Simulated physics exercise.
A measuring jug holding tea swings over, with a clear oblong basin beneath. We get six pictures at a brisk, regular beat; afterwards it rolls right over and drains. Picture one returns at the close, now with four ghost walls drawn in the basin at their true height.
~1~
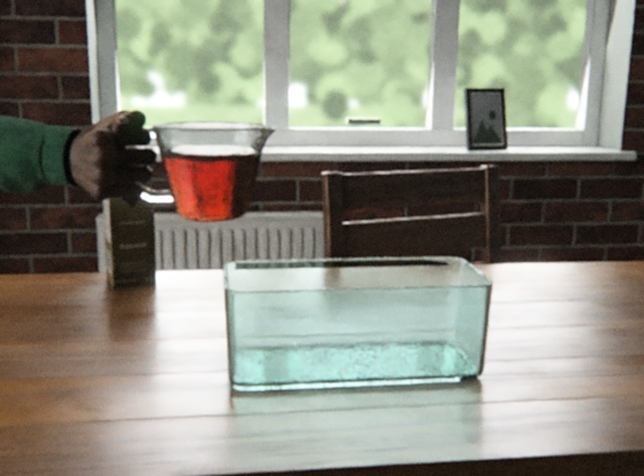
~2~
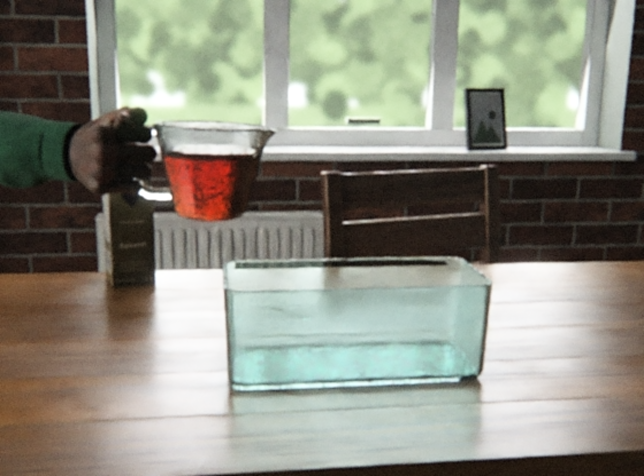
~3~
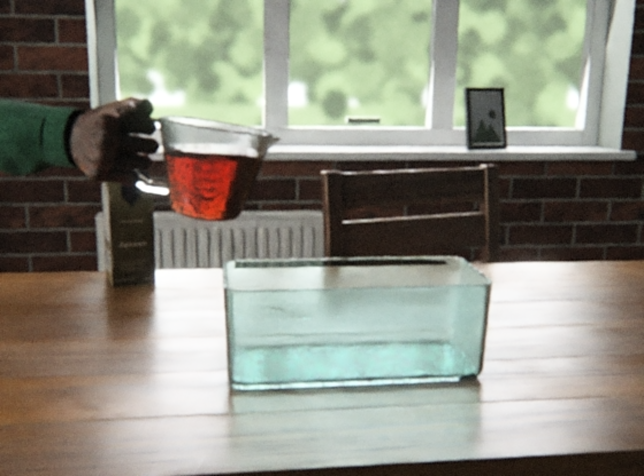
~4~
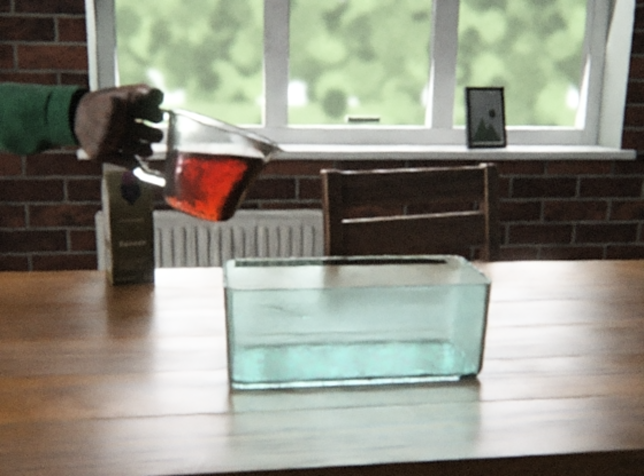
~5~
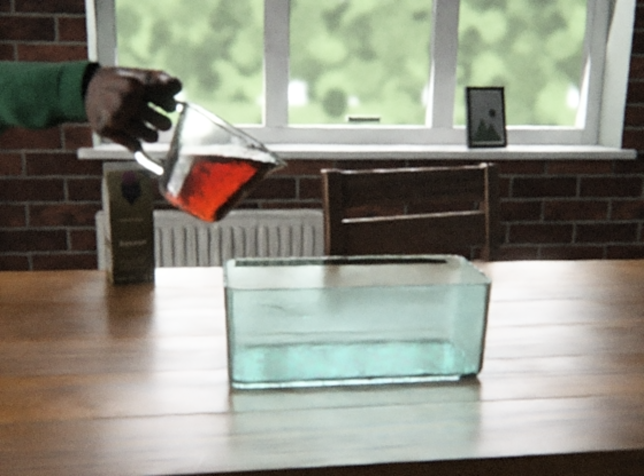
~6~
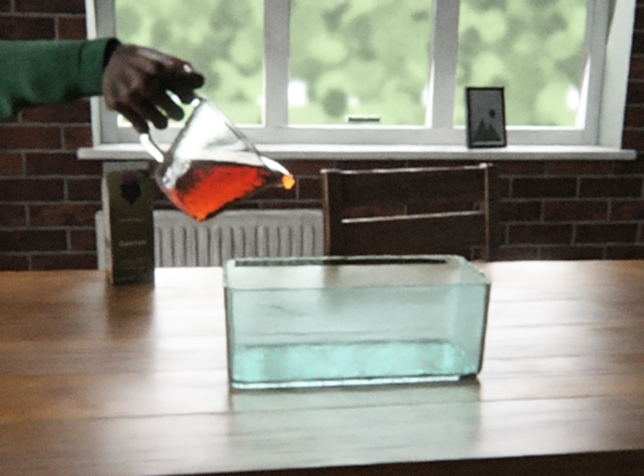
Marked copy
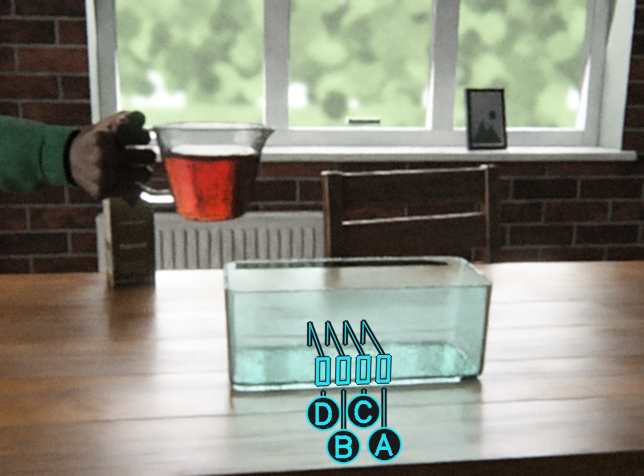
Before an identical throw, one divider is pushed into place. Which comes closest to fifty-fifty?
Choose D.
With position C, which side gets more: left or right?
More ends on the left.
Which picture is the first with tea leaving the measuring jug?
Picture 6.
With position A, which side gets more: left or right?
The left side.
On the marked copy, A at (384, 388); B at (343, 390); C at (363, 389); D at (323, 391).
Choosing A, about 80 % ends left of the wall and 17 % right of it; 4 % is lost outside.
Choosing B, about 77 % ends left of the wall and 20 % right of it; 3 % is lost outside.
Choosing C, about 82 % ends left of the wall and 14 % right of it; 4 % is lost outside.
Choosing D, about 52 % ends left of the wall and 46 % right of it.
